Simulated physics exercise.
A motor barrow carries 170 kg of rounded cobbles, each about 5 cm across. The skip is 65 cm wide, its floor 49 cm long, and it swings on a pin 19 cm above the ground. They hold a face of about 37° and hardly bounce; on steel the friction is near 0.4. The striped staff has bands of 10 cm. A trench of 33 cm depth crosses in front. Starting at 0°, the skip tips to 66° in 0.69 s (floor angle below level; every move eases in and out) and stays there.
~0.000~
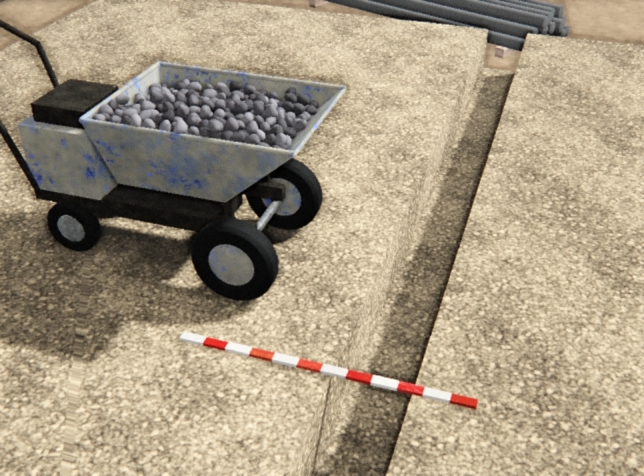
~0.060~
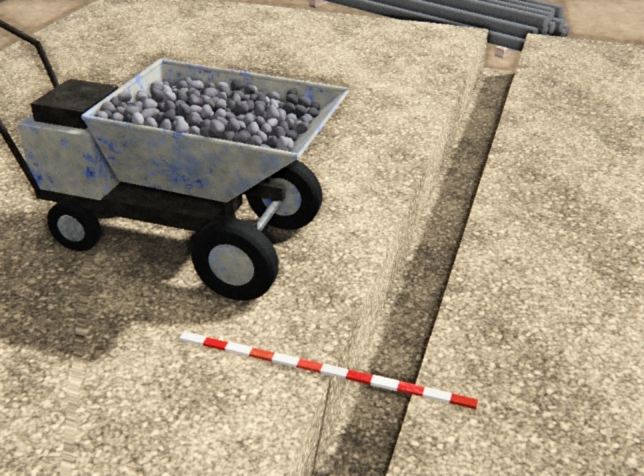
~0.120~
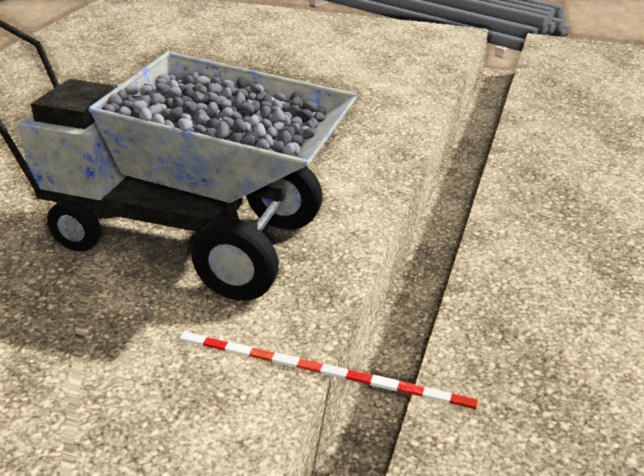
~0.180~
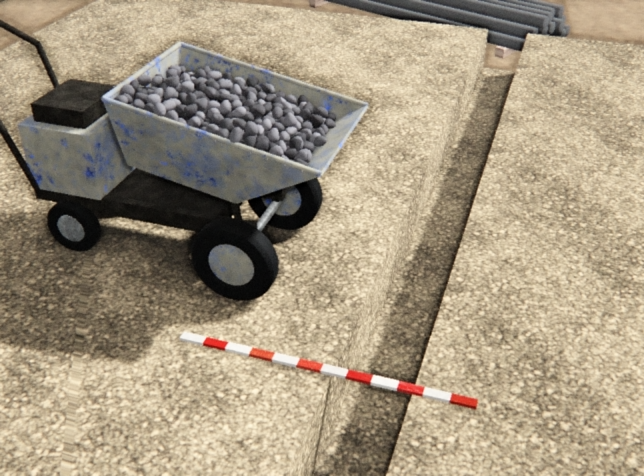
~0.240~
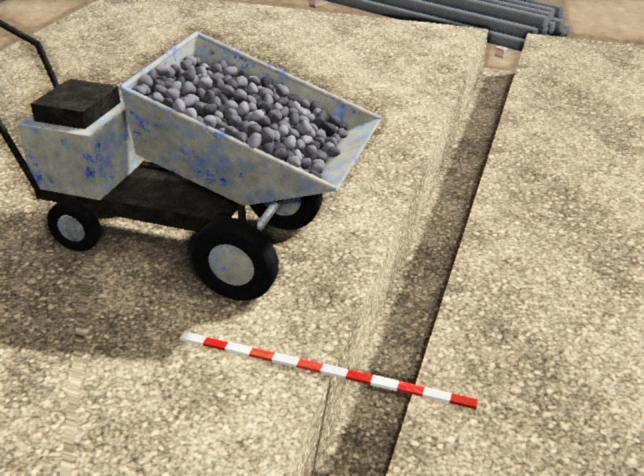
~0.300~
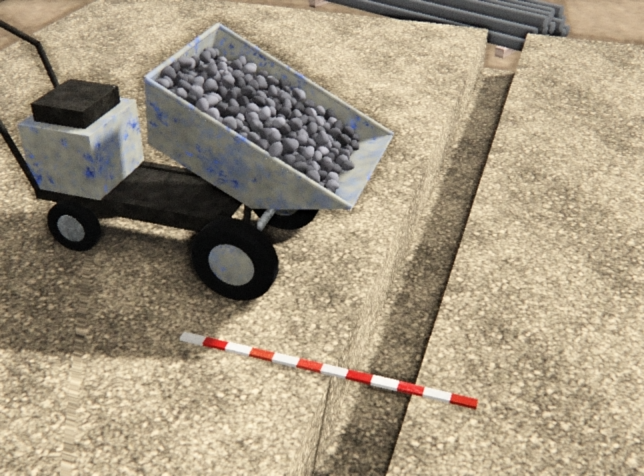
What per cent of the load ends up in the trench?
About 51 per cent.
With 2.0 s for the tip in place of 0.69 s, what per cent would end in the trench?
Then about 70 per cent.
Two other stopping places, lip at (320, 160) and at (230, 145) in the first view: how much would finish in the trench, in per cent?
First some 35, then 90 per cent.
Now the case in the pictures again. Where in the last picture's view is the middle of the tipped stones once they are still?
Their middle is at about (436, 315).
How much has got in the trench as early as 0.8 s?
About 20 per cent by then.
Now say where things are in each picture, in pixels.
In the first frame, the skip is at 0°, its lip at (295, 154); the top of the load is at (208, 100).
In the second frame, the skip is at 1°, its lip at (298, 157); the top of the load is at (200, 97); the stones move at 0.3 m/s on average.
In the third frame, lip at (308, 163), floor tilted 5°, highest stones at (185, 90); the stones move at 0.7 m/s on average.
In the fourth frame, the skip is at 11°, its lip at (321, 174); the top of the load is at (185, 83); the stones move at 1.0 m/s on average.
In the fifth frame, lip at (337, 190), floor tilted 18°, highest stones at (189, 72); the stones move at 1.2 m/s on average.
In the sixth frame, lip at (351, 208), floor tilted 27°, highest stones at (208, 62); the stones move at 1.3 m/s on average.
After 0.5 s the floor is at 56°; 100 % in the skip; the foremost stones are at (383, 240).
After 0.8 s the floor is at 66°; 68 % in the skip, 20 % in the trench, 12 % past the trench; the foremost stones are at (481, 317).
After 1.1 s the floor is at 66°; 18 % in the skip, 34 % in the trench, 48 % past the trench; the foremost stones are past the picture's edge.
After 3.1 s the floor is at 66°; 0 % in the skip, 51 % in the trench, 49 % past the trench; the foremost stones are past the picture's edge.
